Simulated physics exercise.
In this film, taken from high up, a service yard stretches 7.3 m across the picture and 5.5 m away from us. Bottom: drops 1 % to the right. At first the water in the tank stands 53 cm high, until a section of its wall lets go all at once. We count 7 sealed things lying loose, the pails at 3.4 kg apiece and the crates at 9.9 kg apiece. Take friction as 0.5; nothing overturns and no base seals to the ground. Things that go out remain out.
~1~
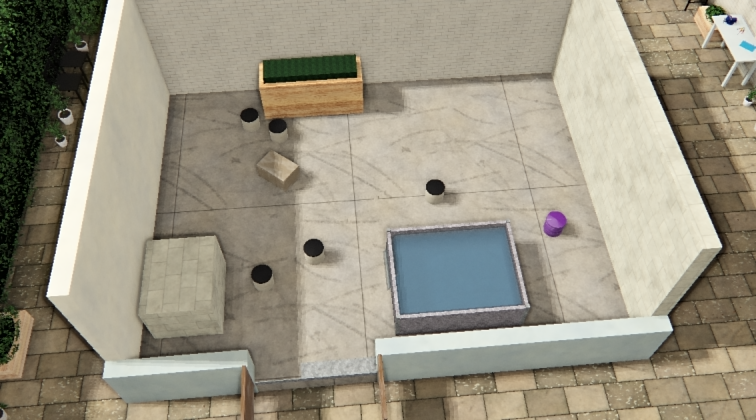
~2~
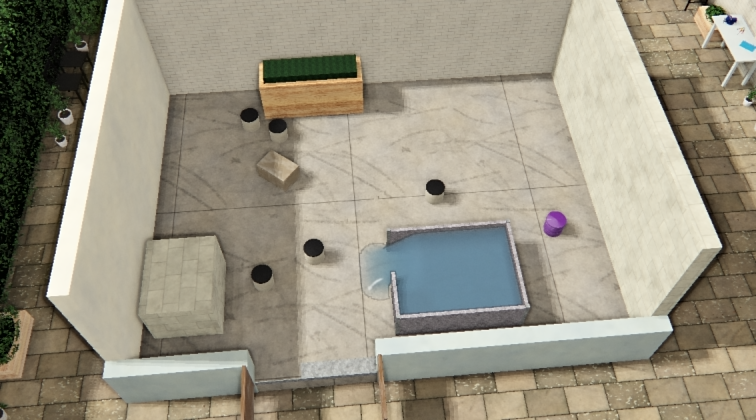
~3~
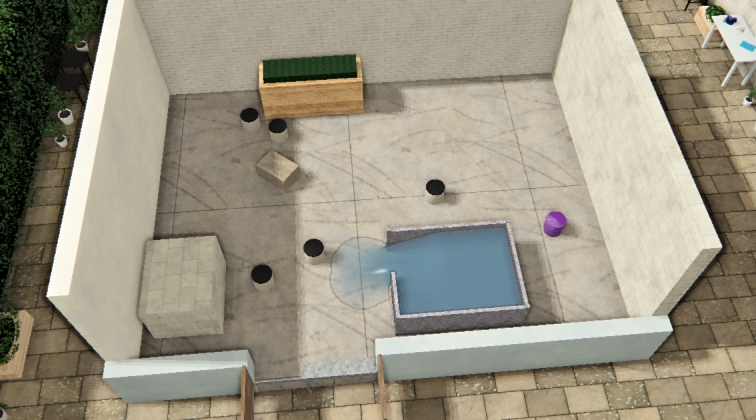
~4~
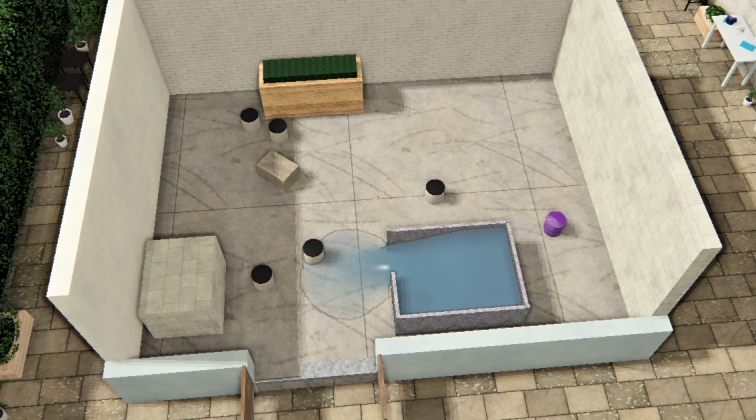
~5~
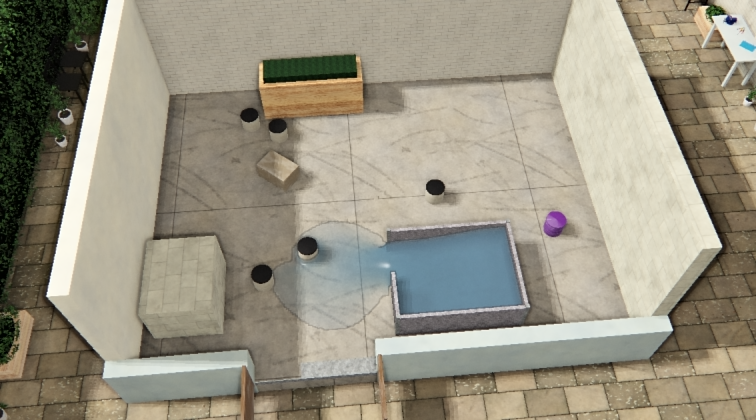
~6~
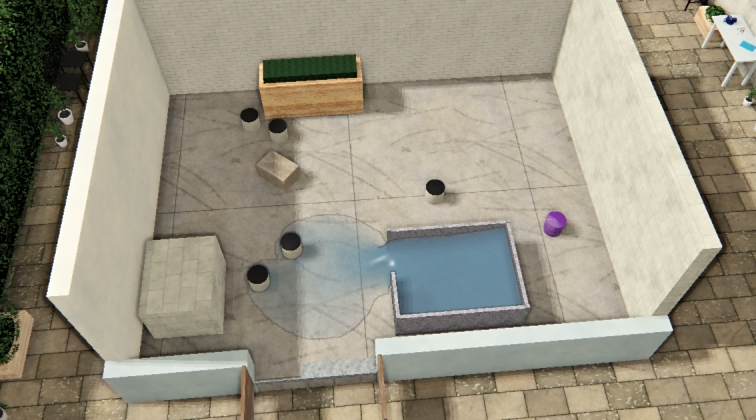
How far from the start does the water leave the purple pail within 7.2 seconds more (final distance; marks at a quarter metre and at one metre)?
Expect it to remain nearly in place.
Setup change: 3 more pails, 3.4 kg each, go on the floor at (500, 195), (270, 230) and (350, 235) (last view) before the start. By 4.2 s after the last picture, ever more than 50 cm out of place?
In turn: Under, more, over.
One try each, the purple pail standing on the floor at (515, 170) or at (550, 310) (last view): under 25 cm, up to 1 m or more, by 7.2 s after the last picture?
Order of tries: It keeps its spot; it keeps its spot.
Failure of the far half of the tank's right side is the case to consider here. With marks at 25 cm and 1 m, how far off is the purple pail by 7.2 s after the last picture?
Note: Purple pail swept well away.
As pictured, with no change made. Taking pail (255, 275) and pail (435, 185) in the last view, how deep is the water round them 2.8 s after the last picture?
I'd estimate 9 cm for the first and 0 cm for the second.
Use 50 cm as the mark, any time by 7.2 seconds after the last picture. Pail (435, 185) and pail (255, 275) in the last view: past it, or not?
Taking them in order: Fell shy and exceeded.
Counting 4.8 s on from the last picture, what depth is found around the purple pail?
Depth approx. 0 cm.
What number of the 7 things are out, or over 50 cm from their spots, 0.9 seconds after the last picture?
The count is 1.
Then, 0.9 s after the last picture the purple pail is near (556, 219), 0.0 m from its start, aground; 0 of 7 are out; 1 afloat.
Then, 2.8 s after the last picture the purple pail is near (556, 219), 0.0 m from its start, aground; 0 of 7 are out; 2 afloat.
Then, 4.8 s after the last picture the purple pail is near (556, 219), 0.0 m from its start, aground; 0 of 7 are out; 4 afloat.
Then, 7.2 s after the last picture the purple pail is near (556, 219), 0.0 m from its start, aground; 0 of 7 are out; 2 afloat.
